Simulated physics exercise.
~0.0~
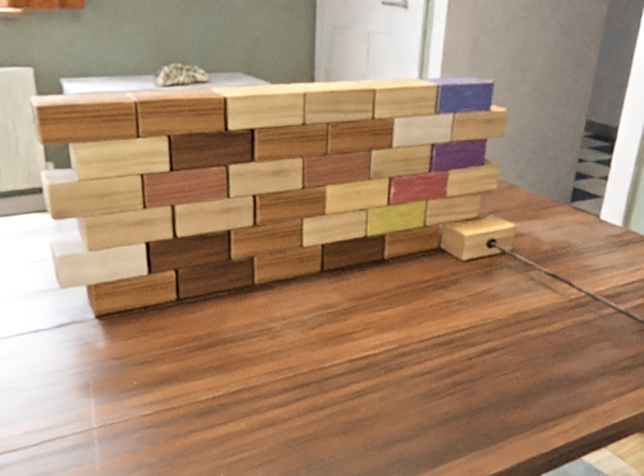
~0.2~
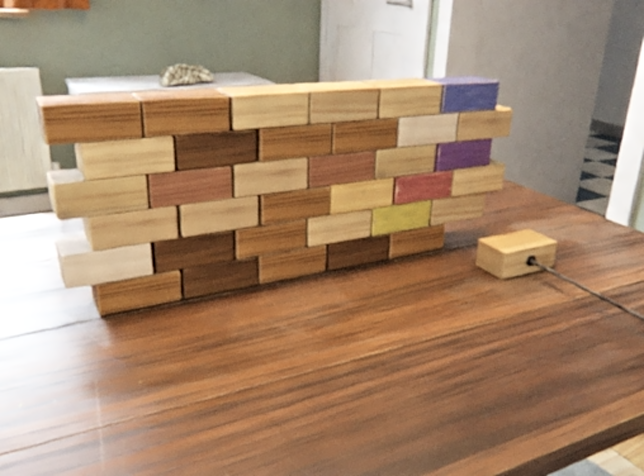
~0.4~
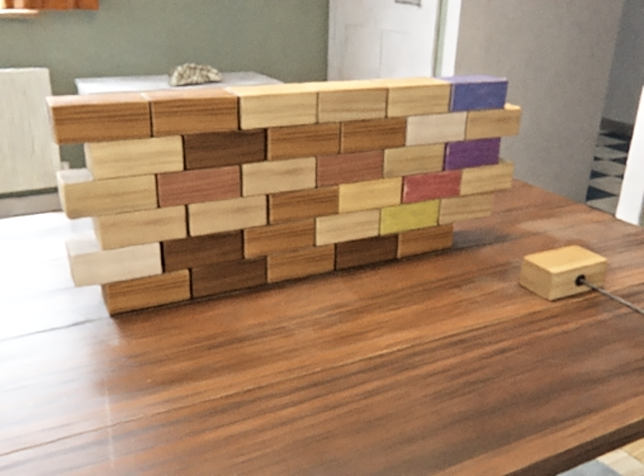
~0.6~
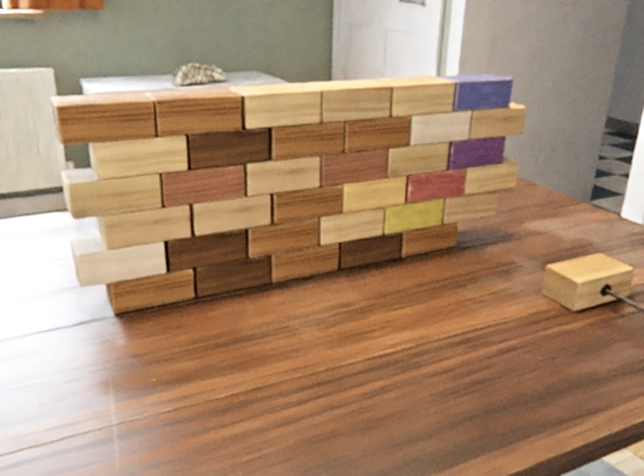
On a glossy wooden table in a room with pale walls, a wall of wooden blocks stands in six staggered rows, mostly brown and cream with single blue, purple, red and yellow pieces toward the right. At the lower right end, a pale block attached to a thin dark rod sits against the bottom row. The rod draws it away to the right and slightly toward the viewer, opening a clear gap. The block keeps sliding across the tabletop as the view shifts slightly left. It ends near the right edge of view, while the wall still stands, its coloured blocks in place.
